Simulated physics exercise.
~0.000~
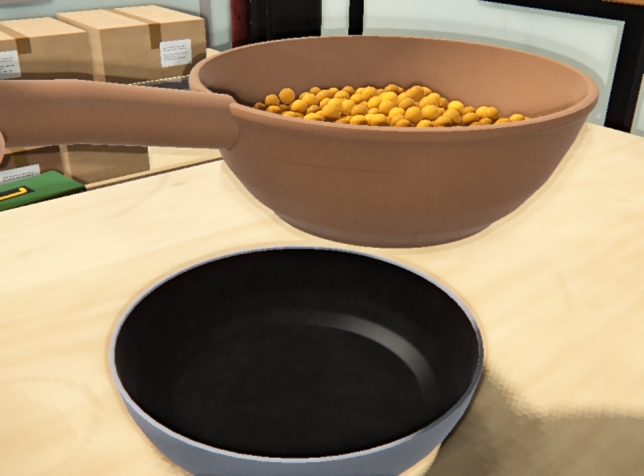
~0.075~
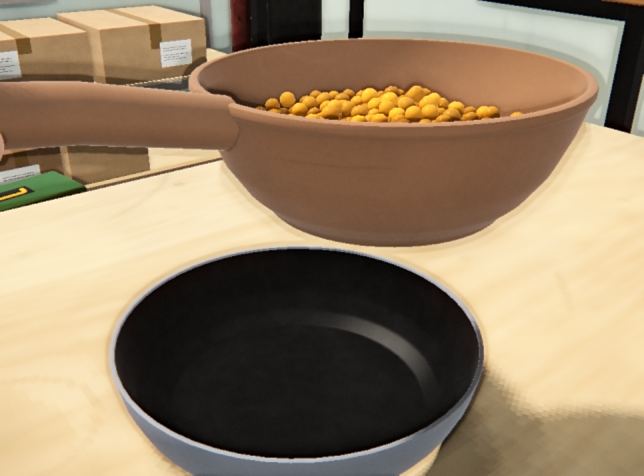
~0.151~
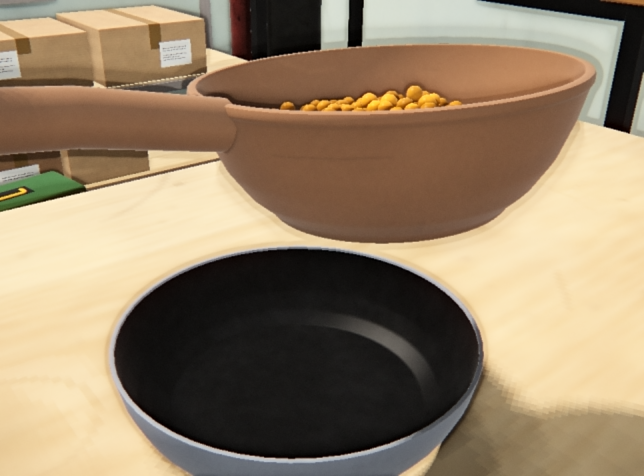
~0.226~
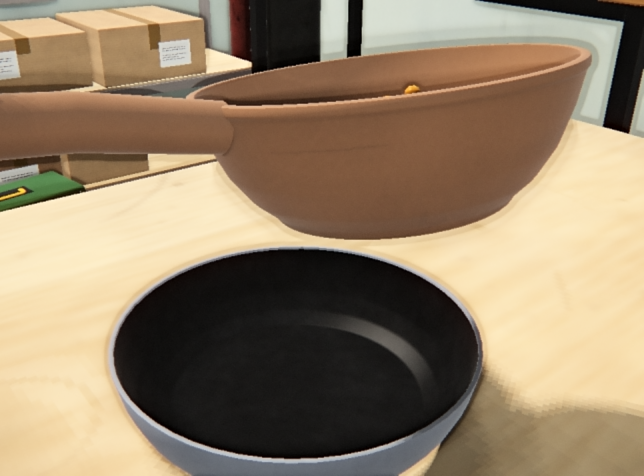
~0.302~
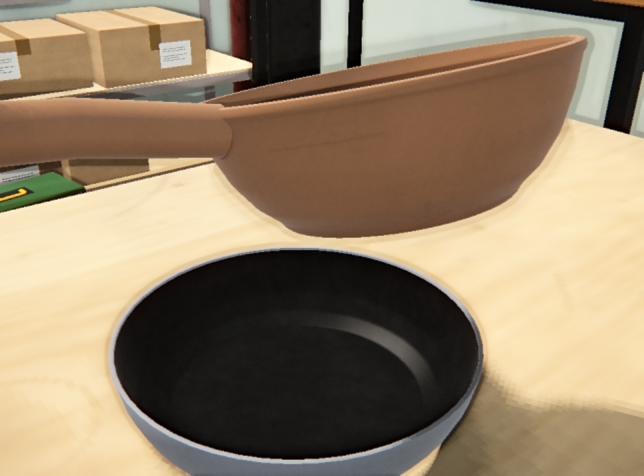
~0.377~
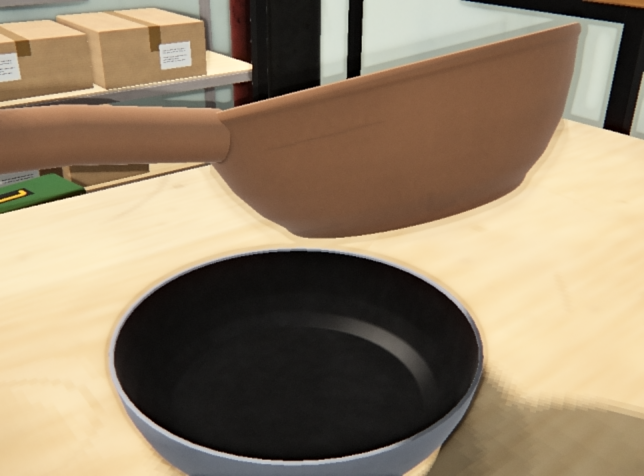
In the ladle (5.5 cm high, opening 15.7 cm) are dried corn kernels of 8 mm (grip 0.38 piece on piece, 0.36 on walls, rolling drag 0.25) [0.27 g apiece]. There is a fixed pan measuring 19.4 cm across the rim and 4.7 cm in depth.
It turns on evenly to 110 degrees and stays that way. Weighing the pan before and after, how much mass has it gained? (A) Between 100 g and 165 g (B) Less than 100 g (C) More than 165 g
Answer: C.
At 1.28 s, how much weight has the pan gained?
10 g, give or take.
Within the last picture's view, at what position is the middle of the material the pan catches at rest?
Centre: Approx. (295, 375).
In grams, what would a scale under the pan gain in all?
Roughly 230 g.
After 0.87 s, tilt 51 degrees; 0 g in the pan, ladle holds 100 %.
After 1.28 s, tilt 77 degrees; 7 g in the pan, ladle holds 95 %.
Then, at 1.65 s, tilt 100 degrees; 173 g in the pan, ladle holds 20 %.
After 2.01 s, tilt 110 degrees; 233 g in the pan, ladle holds 0 %.
By 2.4 s all is still; 233 g in the pan, ladle holds 0 %.
